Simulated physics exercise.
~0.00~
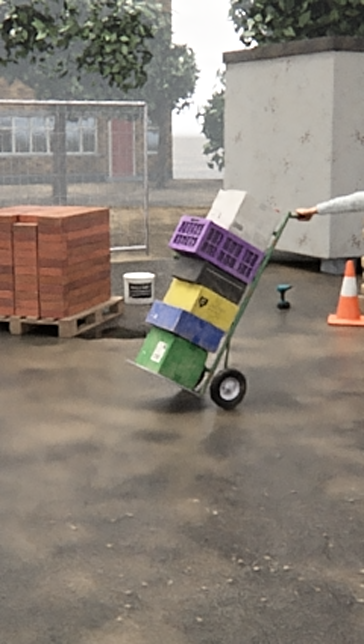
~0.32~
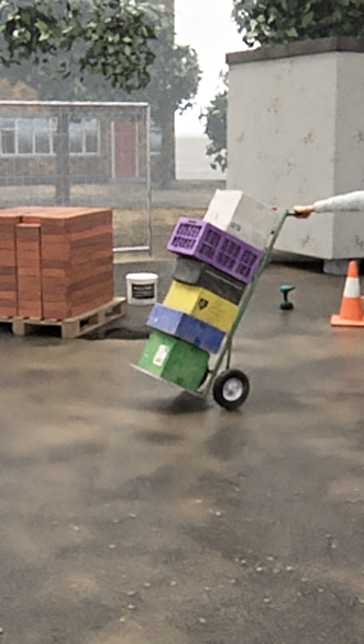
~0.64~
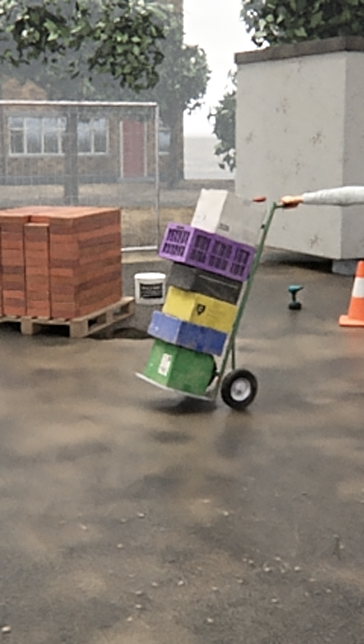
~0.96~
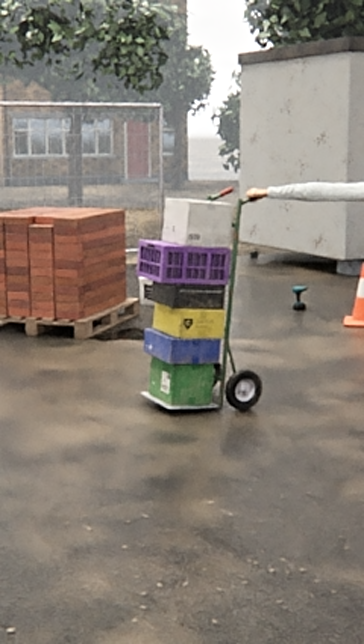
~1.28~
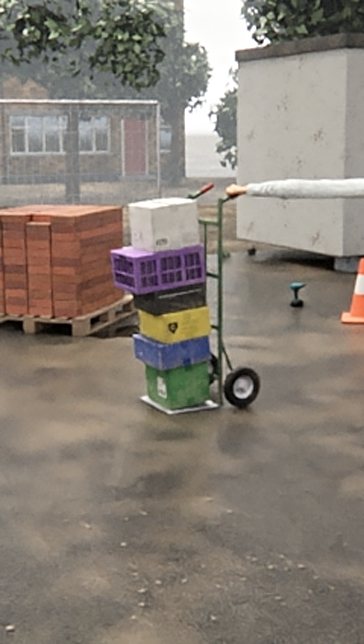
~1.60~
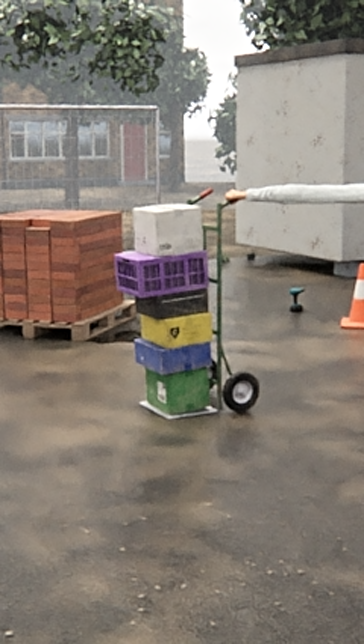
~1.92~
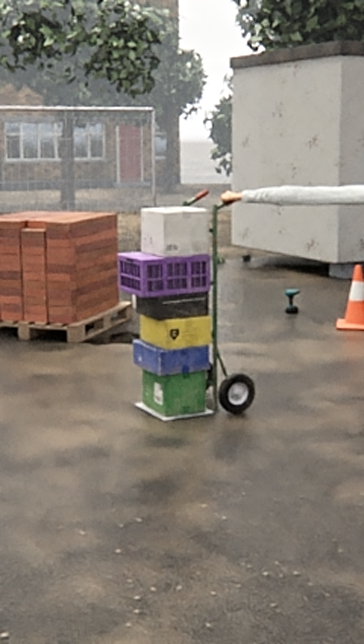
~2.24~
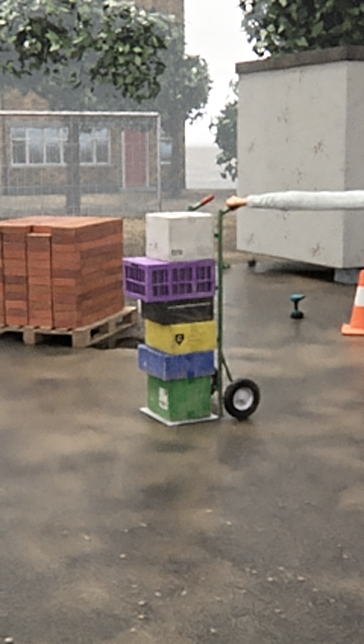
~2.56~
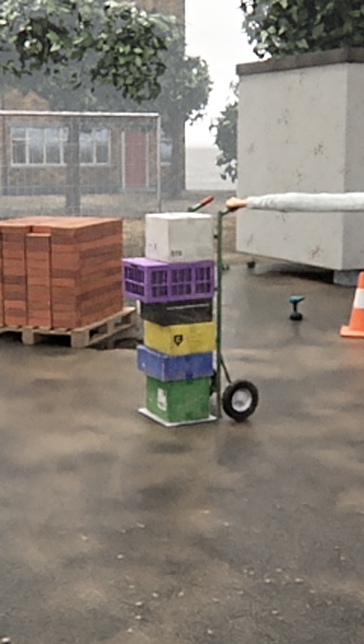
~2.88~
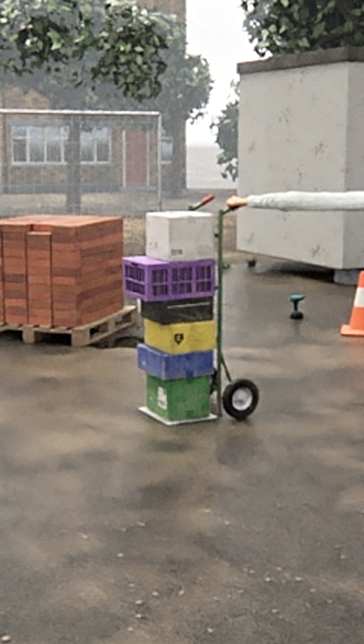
Hand truck stacked with colourful crates and boxes tipping upright under a gloved hand on wet ground, the load staying stacked.
